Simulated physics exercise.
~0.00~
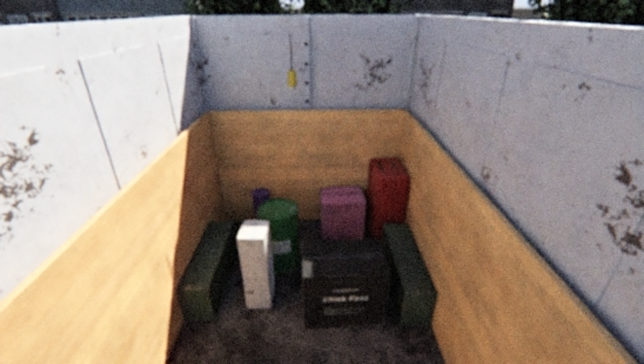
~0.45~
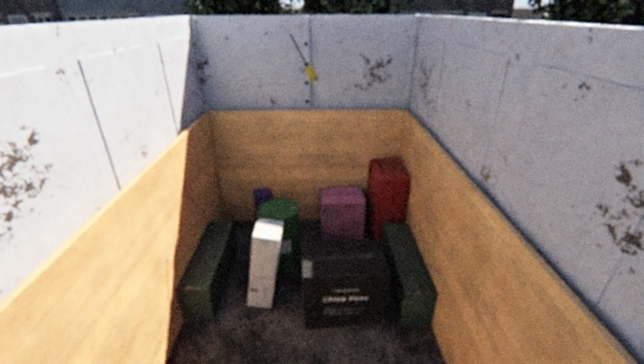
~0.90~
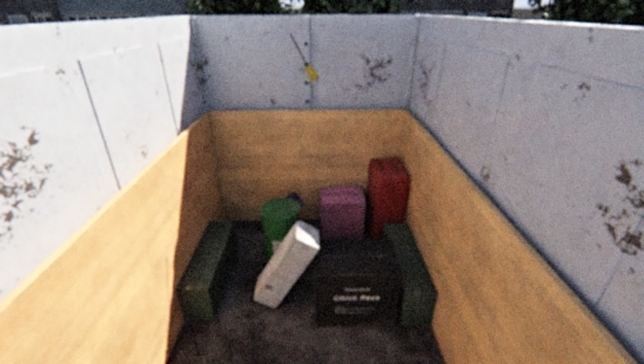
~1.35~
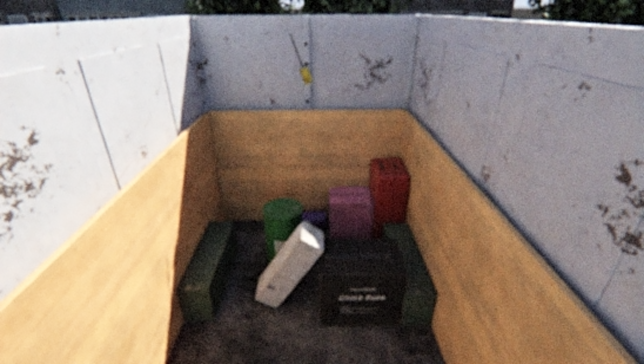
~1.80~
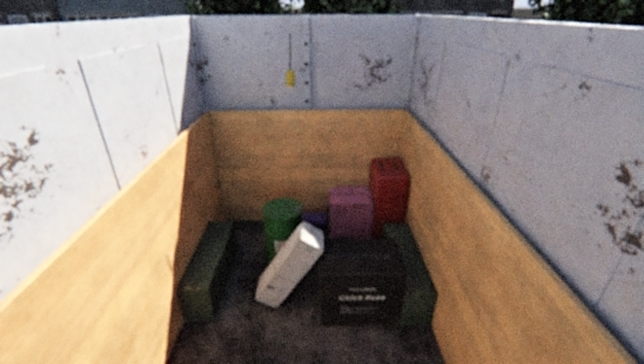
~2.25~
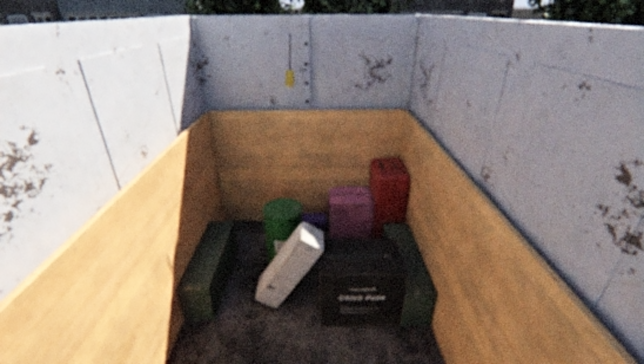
A white box tips right against a black box as a small purple canister topples behind.
